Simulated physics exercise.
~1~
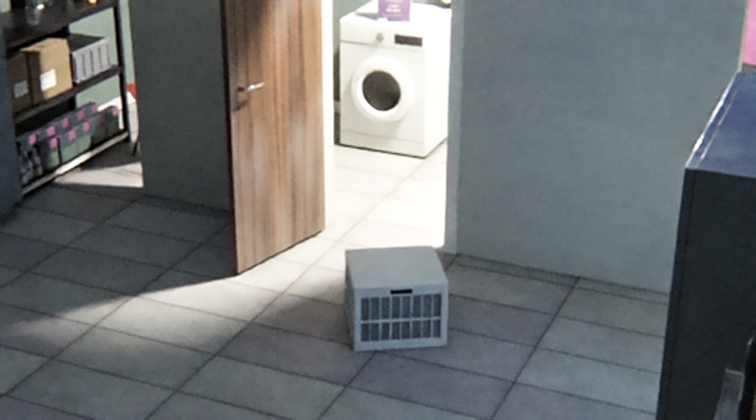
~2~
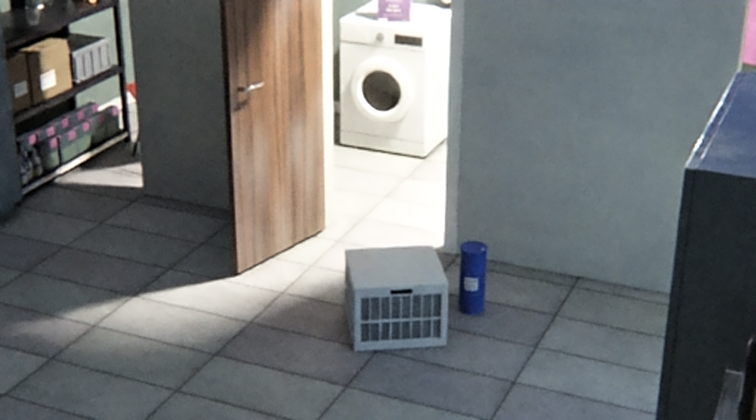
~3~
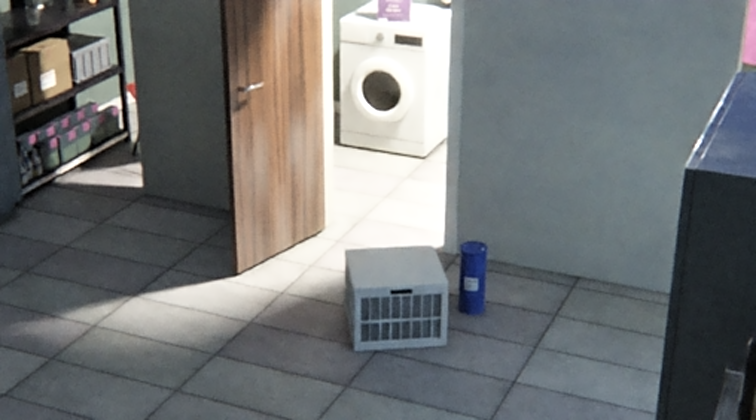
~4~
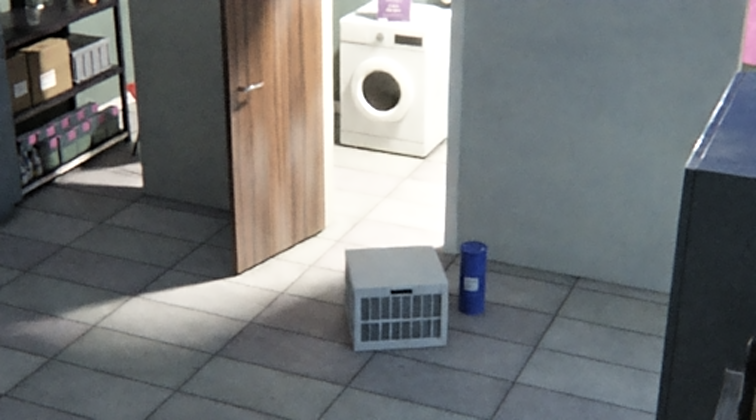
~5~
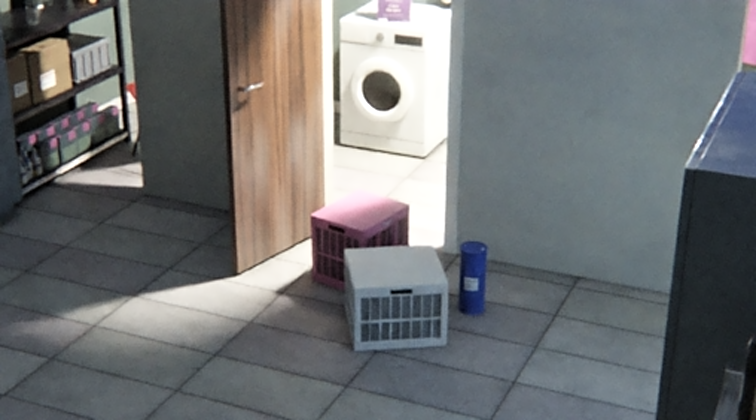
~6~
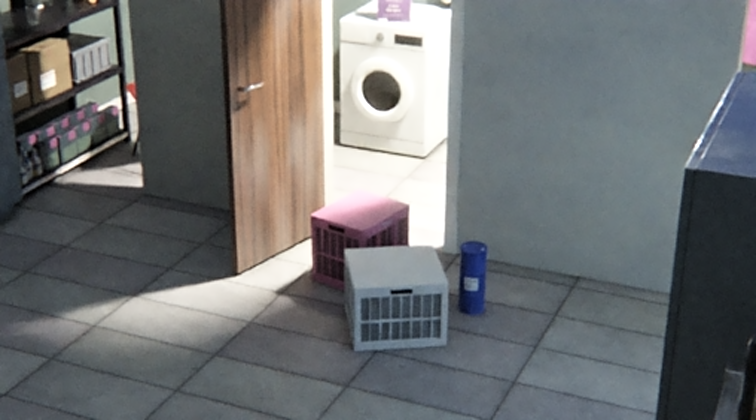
Nothing moved on its own, and the wooden door stayed wide open while a blue canister appeared beside the white slatted chest, followed later by a pink one just behind it.
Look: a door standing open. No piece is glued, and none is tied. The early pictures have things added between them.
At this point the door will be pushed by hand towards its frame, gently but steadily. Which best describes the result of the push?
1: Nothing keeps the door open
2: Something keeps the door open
Option 2: Something keeps the door open.
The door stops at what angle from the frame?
The answer is roughly 70°.
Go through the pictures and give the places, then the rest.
The first frame shows door wide open and still; white chest (395, 297).
The second frame shows door wide open and still; white chest (395, 297); blue canister (473, 278).
The third frame shows door wide open and still; white chest (395, 297); blue canister (473, 278).
The fourth frame shows door wide open and still; white chest (395, 297); blue canister (473, 278).
The fifth frame shows door wide open and still; white chest (395, 297); blue canister (473, 278).
The sixth frame shows door wide open and still; pink chest (361, 242); white chest (395, 297).
Then, 0.50 s later than the last frame, door at 97°.
Then, 0.80 s later than the last frame, door at 86°.
Then, 1.00 s later than the last frame, door at 78°.
Then, 1.20 s later than the last frame, door at 71°.
When it is over, door at 70°; all 3 as before. End places, in pixels of the last picture, pink chest near (364, 242).
